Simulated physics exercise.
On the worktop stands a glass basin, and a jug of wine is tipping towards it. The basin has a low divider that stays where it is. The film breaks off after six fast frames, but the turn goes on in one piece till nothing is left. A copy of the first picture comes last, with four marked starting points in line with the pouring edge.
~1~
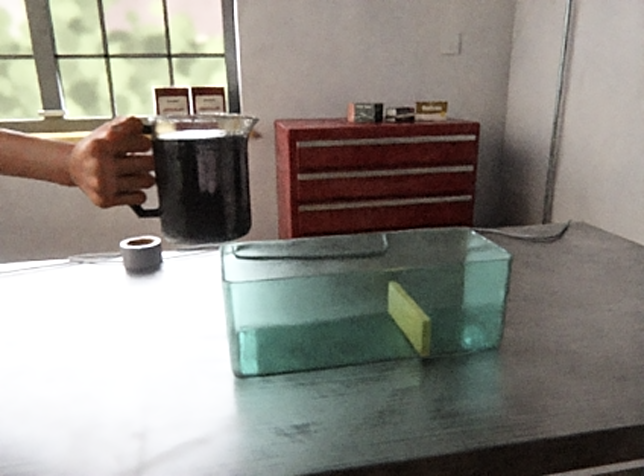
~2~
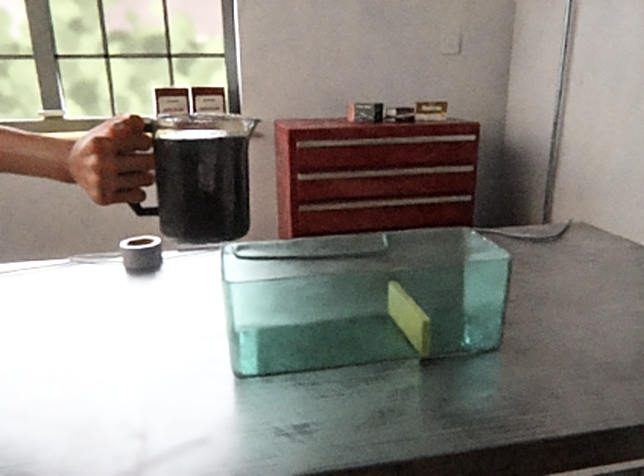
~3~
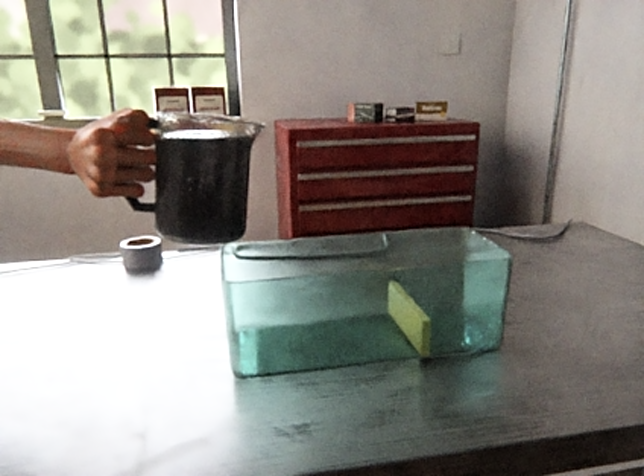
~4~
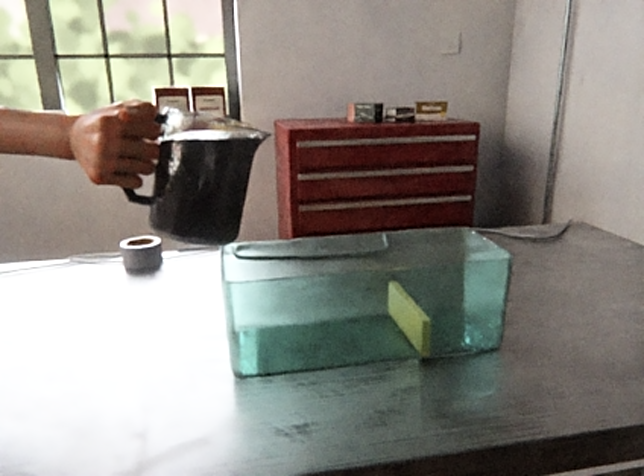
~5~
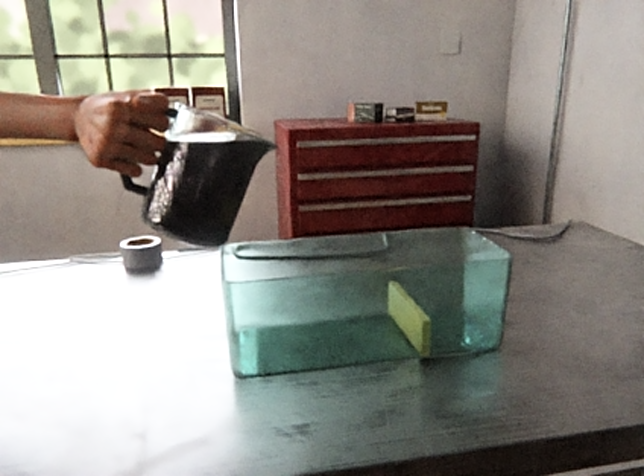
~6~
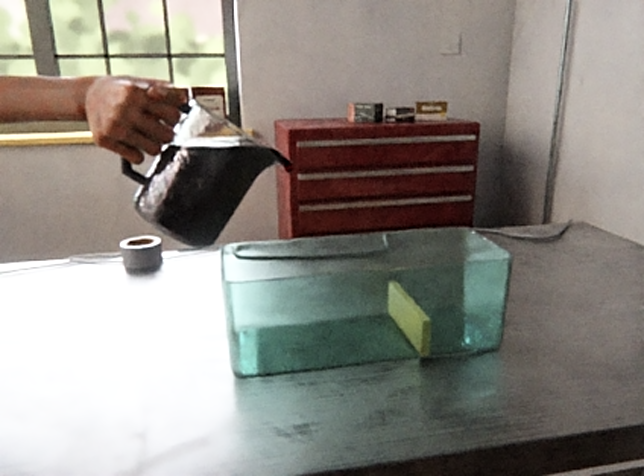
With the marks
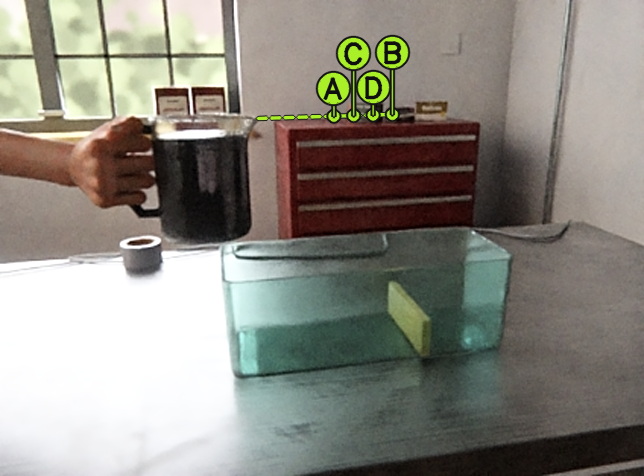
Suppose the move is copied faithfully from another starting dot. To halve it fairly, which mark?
C.
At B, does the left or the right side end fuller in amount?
More ends on the right.
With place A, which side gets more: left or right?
The left side.
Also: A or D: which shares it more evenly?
It is D.
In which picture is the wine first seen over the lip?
In picture 6.
On the marked copy, A at (333, 116); B at (392, 114); C at (353, 115); D at (373, 115).
For place A, about 87 % ends left of the wall and 12 % right of it.
For place B, about 19 % ends left of the wall and 80 % right of it.
For place C, about 52 % ends left of the wall and 48 % right of it.
For place D, about 25 % ends left of the wall and 74 % right of it.
